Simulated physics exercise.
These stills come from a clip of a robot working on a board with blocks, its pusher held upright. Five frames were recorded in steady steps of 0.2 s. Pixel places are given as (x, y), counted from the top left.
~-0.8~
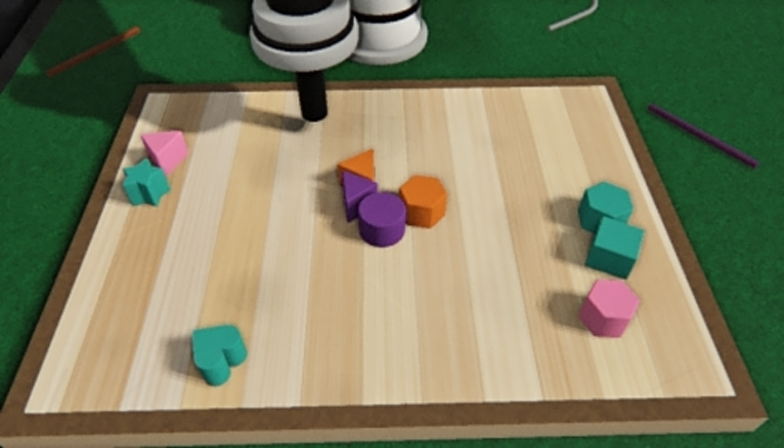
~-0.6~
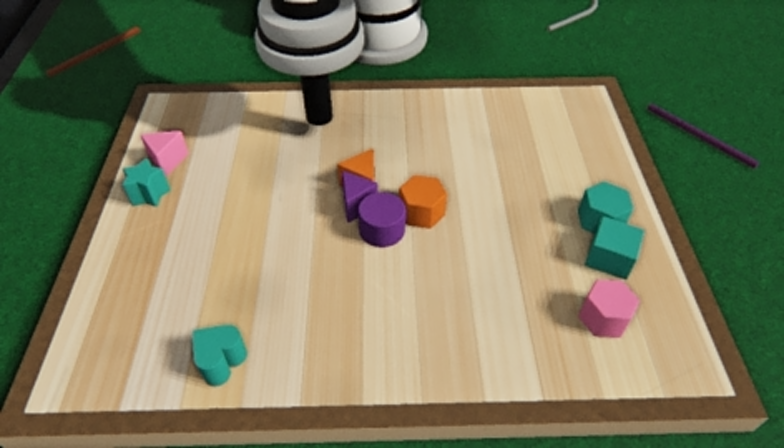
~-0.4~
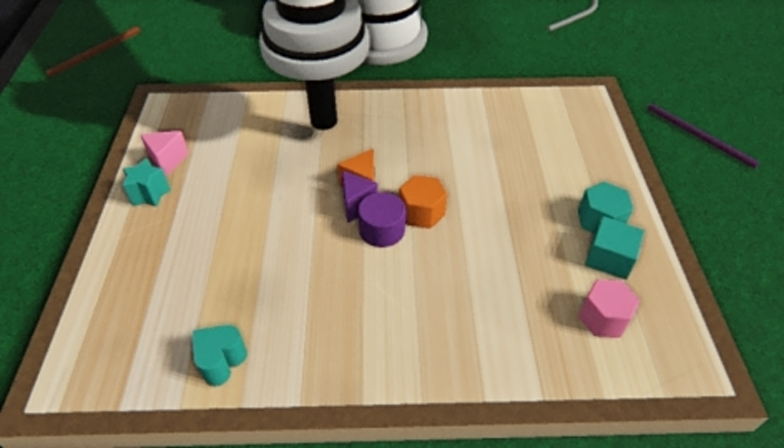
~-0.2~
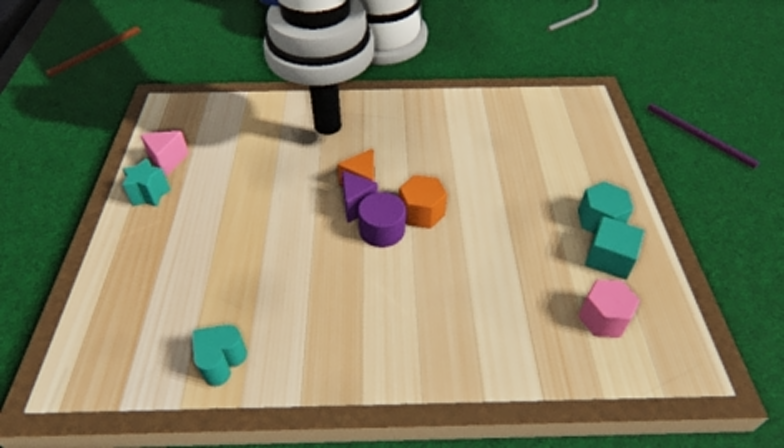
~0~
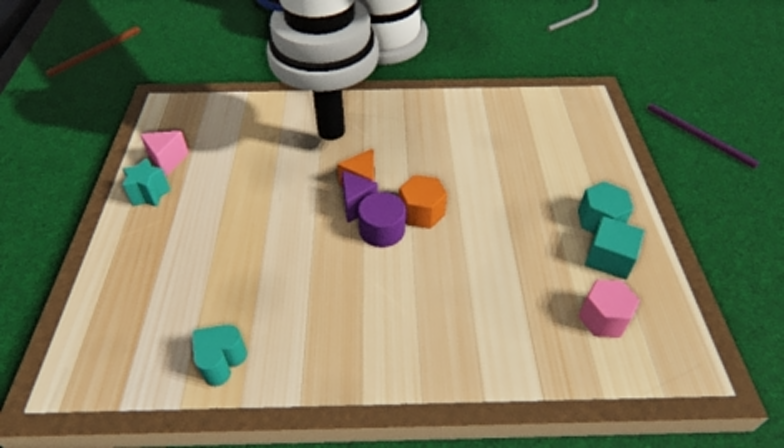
On a wooden board, a robot's black pusher moves slightly down and right among still blocks.
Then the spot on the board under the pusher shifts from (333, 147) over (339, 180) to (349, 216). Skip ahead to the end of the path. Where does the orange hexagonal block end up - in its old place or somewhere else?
By the last moment of the path, the orange hexagonal block has stayed put.
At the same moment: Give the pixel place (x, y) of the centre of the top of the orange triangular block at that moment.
Around pixel (375, 183).
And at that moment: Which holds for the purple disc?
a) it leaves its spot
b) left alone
a
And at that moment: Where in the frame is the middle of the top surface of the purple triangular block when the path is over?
It will end up at (352, 215).
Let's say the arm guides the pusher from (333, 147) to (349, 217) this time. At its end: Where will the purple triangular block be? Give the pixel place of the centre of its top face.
It sits at (351, 217).
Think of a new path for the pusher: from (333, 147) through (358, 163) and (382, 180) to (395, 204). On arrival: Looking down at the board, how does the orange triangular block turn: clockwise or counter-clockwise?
Clockwise rotation.
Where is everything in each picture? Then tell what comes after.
The first frame shows pusher tip at (315, 114); block tops, purple triangular block at (356, 184); orange triangular block at (361, 163); purple disc at (382, 208); orange hexagonal block at (423, 190).
The second frame shows pusher at (320, 118); blocks unchanged.
The third frame shows pusher at (324, 122); blocks unchanged.
The fourth frame shows pusher at (328, 127); blocks unchanged.
The fifth frame shows pusher at (331, 132); purple triangular block at (356, 184); orange triangular block at (361, 163); purple disc at (382, 208); orange hexagonal block at (423, 190).
On the path given first. One third of the way, pusher at (335, 153); nothing pushed yet.
Two thirds of the way, pusher at (340, 176); purple triangular block at (355, 191), turned 20° anticlockwise; orange triangular block at (370, 173), turned 25° anticlockwise.
At the end, pusher at (347, 200); purple triangular block at (352, 215), turned 35° anticlockwise; orange triangular block at (375, 183), turned 65° anticlockwise; purple disc at (389, 220); orange hexagonal block in place.
